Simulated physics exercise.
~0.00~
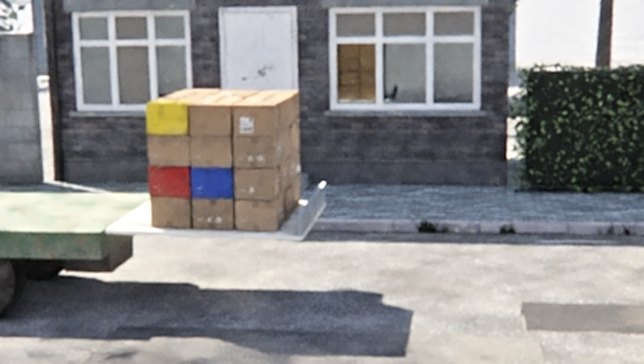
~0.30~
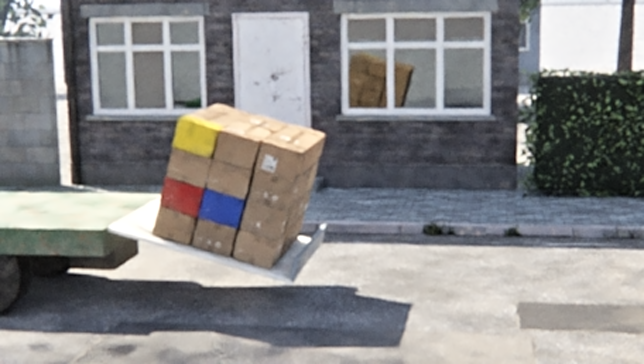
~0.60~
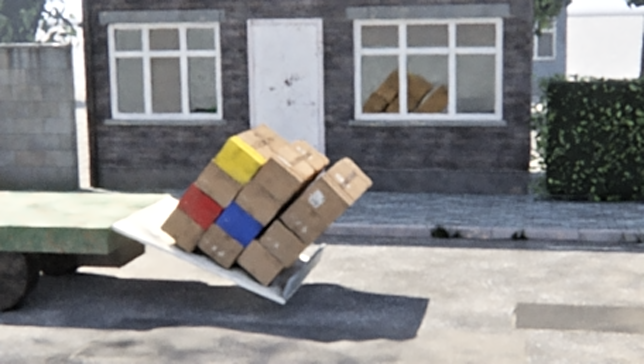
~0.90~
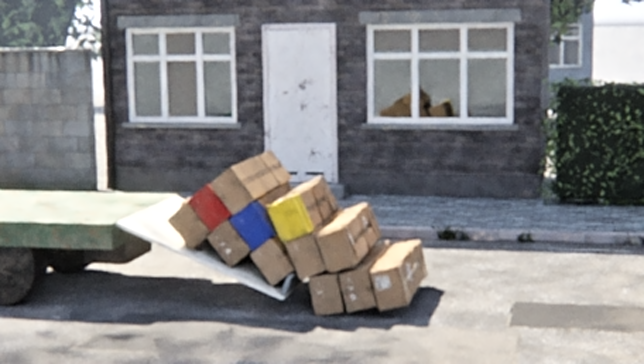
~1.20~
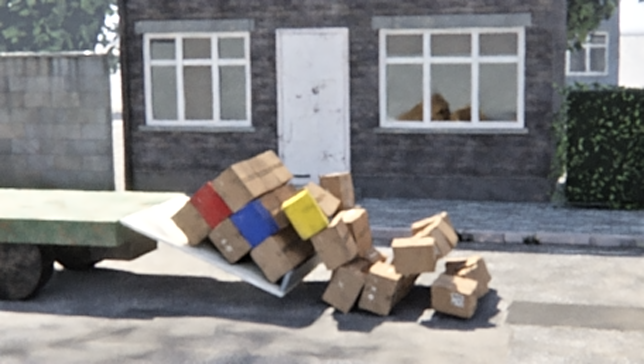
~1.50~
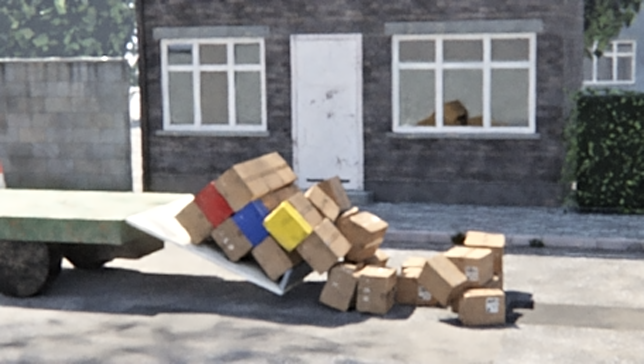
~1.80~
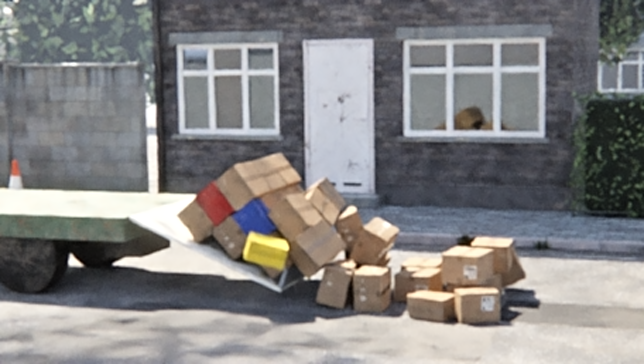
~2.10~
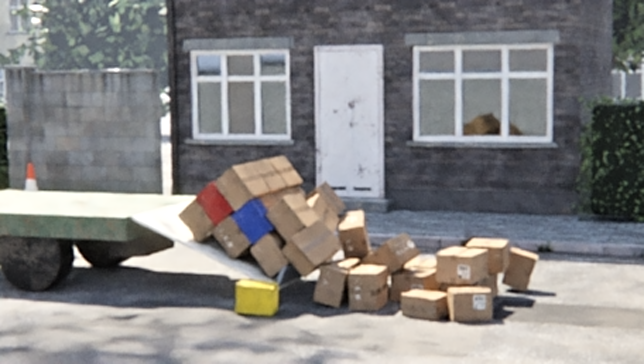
A stack of brown cartons on a flat-bed's drop flap slid as the flap tipped down to the right, and many tumbled onto the road. The yellow one slipped off last, landing below the flap, while the red and blue ones stayed aboard, leaning.
